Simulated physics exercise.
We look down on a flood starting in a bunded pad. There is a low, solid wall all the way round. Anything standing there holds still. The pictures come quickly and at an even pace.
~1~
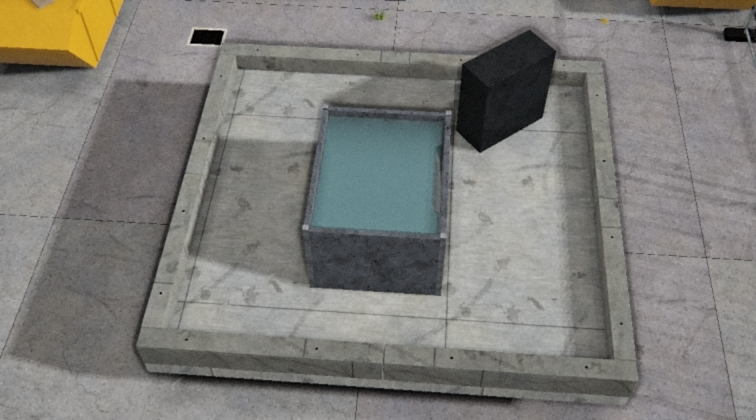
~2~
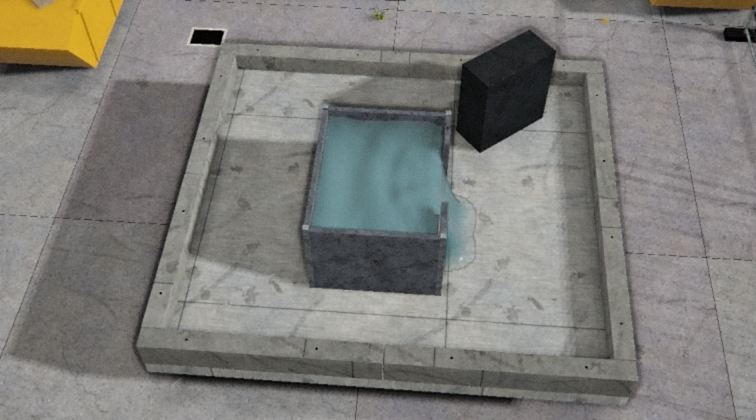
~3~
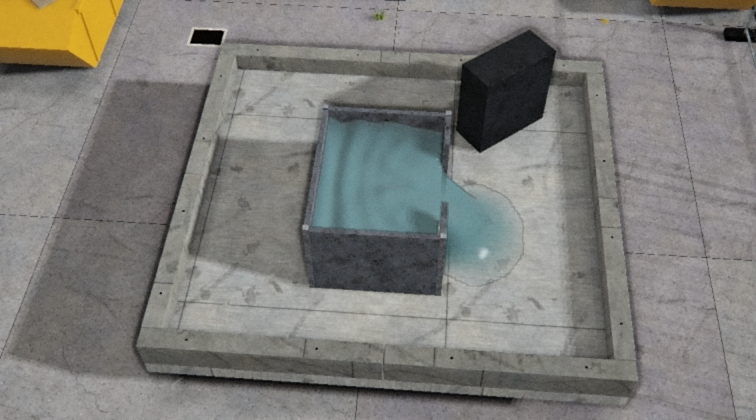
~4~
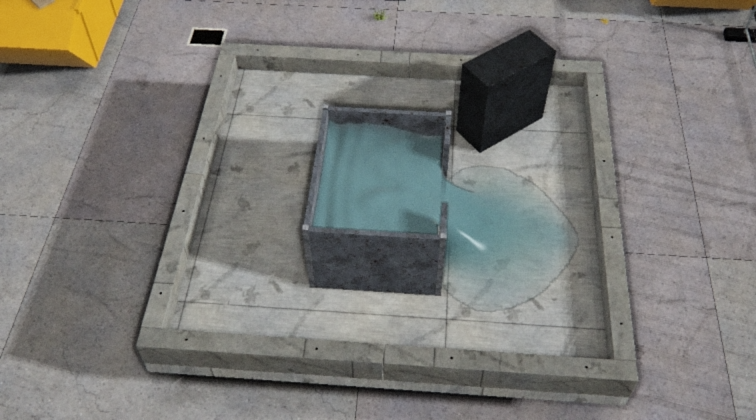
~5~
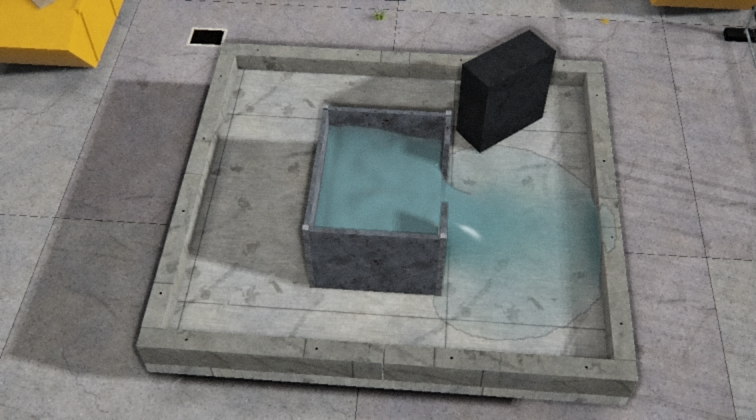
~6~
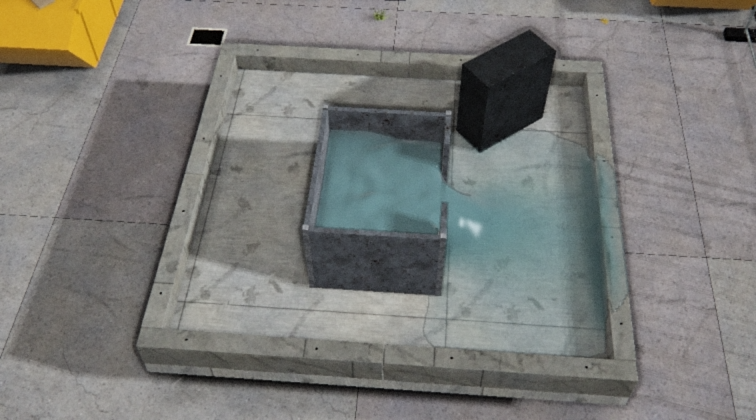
Teal water lies still in a dark grey, open-topped tank, then pours from its right side and spreads over the pale floor in a widening, rounded pool until it meets the right-hand wall and runs along it. The tank sits mid-pad inside a low grey wall, seen from above by a still camera. A black block stands motionless at upper right, with yellow objects at the top corners.
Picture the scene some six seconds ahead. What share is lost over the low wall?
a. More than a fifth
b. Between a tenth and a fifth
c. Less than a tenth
The answer is b.
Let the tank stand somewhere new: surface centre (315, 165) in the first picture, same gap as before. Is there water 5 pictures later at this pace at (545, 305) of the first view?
Outcome at that point: Inundated.
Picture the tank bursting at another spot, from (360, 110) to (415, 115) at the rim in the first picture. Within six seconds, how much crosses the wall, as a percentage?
Some 12 in a hundred.
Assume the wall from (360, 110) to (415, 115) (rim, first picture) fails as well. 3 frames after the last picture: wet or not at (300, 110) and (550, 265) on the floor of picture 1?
In turn: Awash, not flooded.
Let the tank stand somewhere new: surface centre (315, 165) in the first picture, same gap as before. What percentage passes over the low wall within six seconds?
Roughly 8 percent, as I see it.
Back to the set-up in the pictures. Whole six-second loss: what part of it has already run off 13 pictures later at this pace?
Around 90 % of the total, roughly.
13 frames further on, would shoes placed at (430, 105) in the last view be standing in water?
Short answer: Swamped.
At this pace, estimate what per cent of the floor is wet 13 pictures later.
About 55 percent.
A moment on, water covers 35 % of the floor; the low wall has let 1 % over.
Next, water covers 40 % of the floor; the low wall has let 5 % over.
Then, water covers 50 % of the floor; the low wall has let 14 % over.
Later, water covers 75 % of the floor; the low wall has let 15 % over.
In the end, water covers 80 % of the floor; the low wall has let 15 % over.
